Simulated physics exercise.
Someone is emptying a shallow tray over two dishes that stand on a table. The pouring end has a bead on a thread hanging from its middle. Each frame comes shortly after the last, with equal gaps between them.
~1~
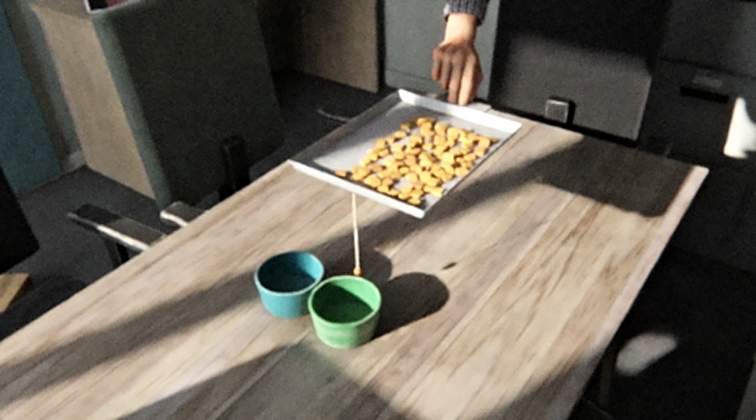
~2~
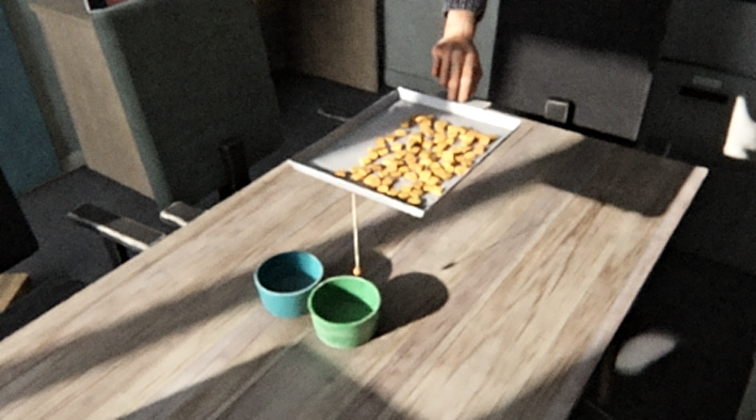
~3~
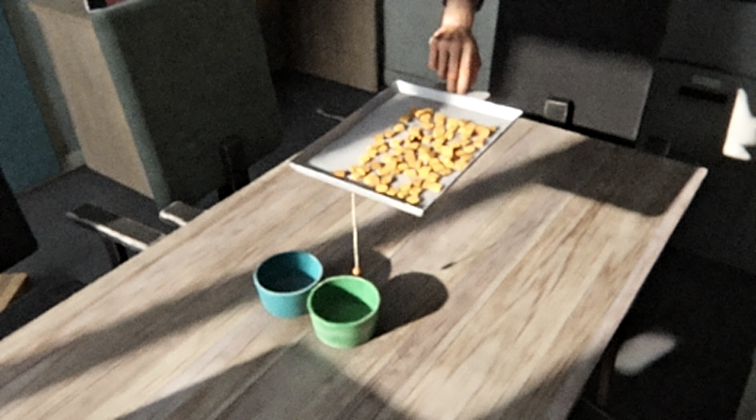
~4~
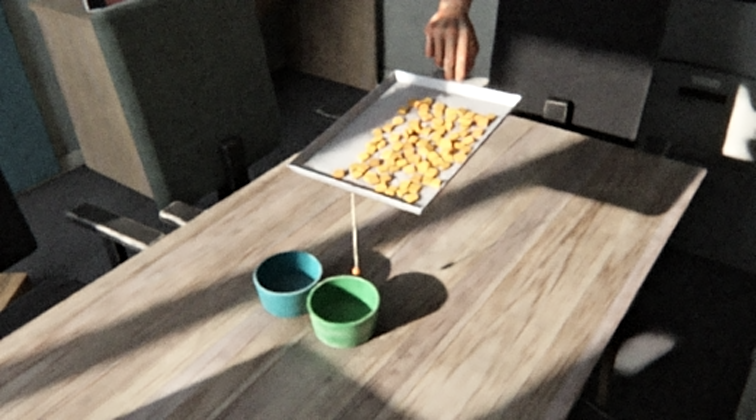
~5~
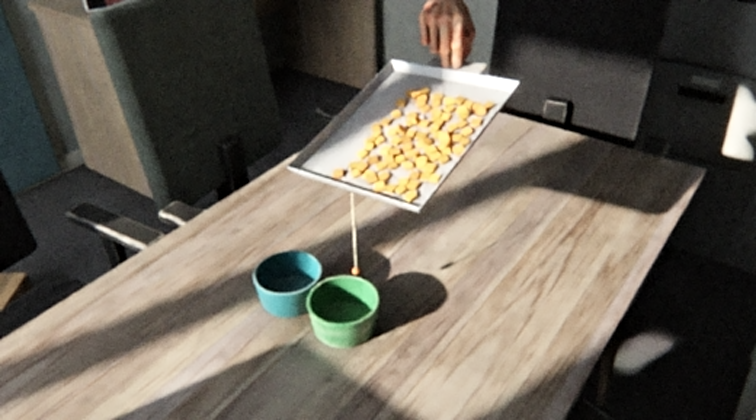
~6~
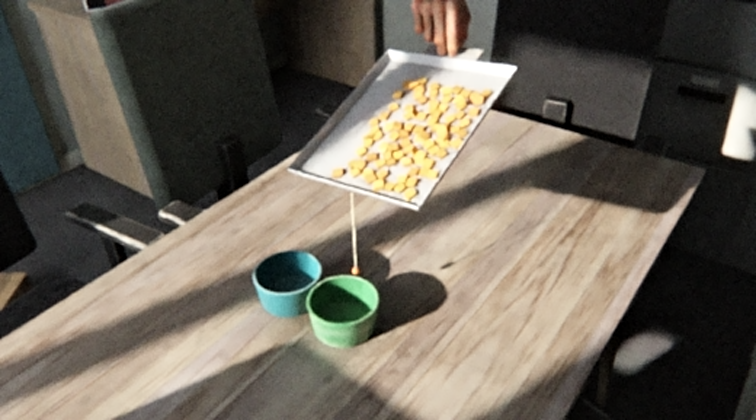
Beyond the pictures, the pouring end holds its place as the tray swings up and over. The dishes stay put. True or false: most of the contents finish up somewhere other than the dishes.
False.
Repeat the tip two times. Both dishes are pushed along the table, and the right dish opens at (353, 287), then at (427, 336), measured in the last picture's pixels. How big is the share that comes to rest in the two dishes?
80 and 10 %.
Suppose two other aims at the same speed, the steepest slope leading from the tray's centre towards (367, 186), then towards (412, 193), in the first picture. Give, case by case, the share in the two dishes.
I'd say roughly 50 percent with the first slope, 0 percent with the other.
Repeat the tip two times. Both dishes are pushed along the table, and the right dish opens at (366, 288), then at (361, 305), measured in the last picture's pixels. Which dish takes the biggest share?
The dish at left, then the dish at left.
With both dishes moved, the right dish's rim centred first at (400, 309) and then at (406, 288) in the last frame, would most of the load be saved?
At place one a lesser share; at place two a lesser share.
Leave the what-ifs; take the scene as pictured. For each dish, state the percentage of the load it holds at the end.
Out of every hundred, close to 70 go left and close to 20 go right.
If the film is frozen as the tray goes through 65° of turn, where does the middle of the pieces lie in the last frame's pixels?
The middle of the load sits near (335, 175).
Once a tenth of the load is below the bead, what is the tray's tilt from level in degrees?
That would be about 75 degrees from level.
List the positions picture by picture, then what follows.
The first frame shows corners of the pouring end at (295, 160) and (422, 208), level; middle of the load at (426, 155), cereal squares; left dish at (268, 301); right dish at (324, 331); bead on its thread at (358, 271).
The second frame shows corners of the pouring end at (295, 160) and (422, 208), level; middle of the load at (426, 154).
The third frame shows corners of the pouring end at (294, 161) and (421, 206), tipped barely, lowest at the left corner; middle of the load at (425, 149).
The fourth frame shows corners of the pouring end at (293, 163) and (419, 205), tipped a little, lowest at the left corner; middle of the load at (424, 143).
The fifth frame shows corners of the pouring end at (292, 165) and (418, 204), tipped clearly, lowest at the left corner; middle of the load at (422, 136).
The sixth frame shows corners of the pouring end at (292, 167) and (416, 203), tipped clearly, lowest at the left corner; middle of the load at (420, 130); left dish at (266, 300); right dish at (322, 330).
Soon after the last picture, tray tipped steeply; most on the tray; a small part in the air.
A little later, tray tipped past a quarter turn; about a quarter in the right dish; about two thirds in the left dish; a small part outside both; a small part in the air.
Later still, tray tipped past a quarter turn; about a quarter in the right dish; about two thirds in the left dish; a small part outside both.
At rest, tray tipped past a quarter turn; about a quarter in the right dish; about two thirds in the left dish; a small part outside both.
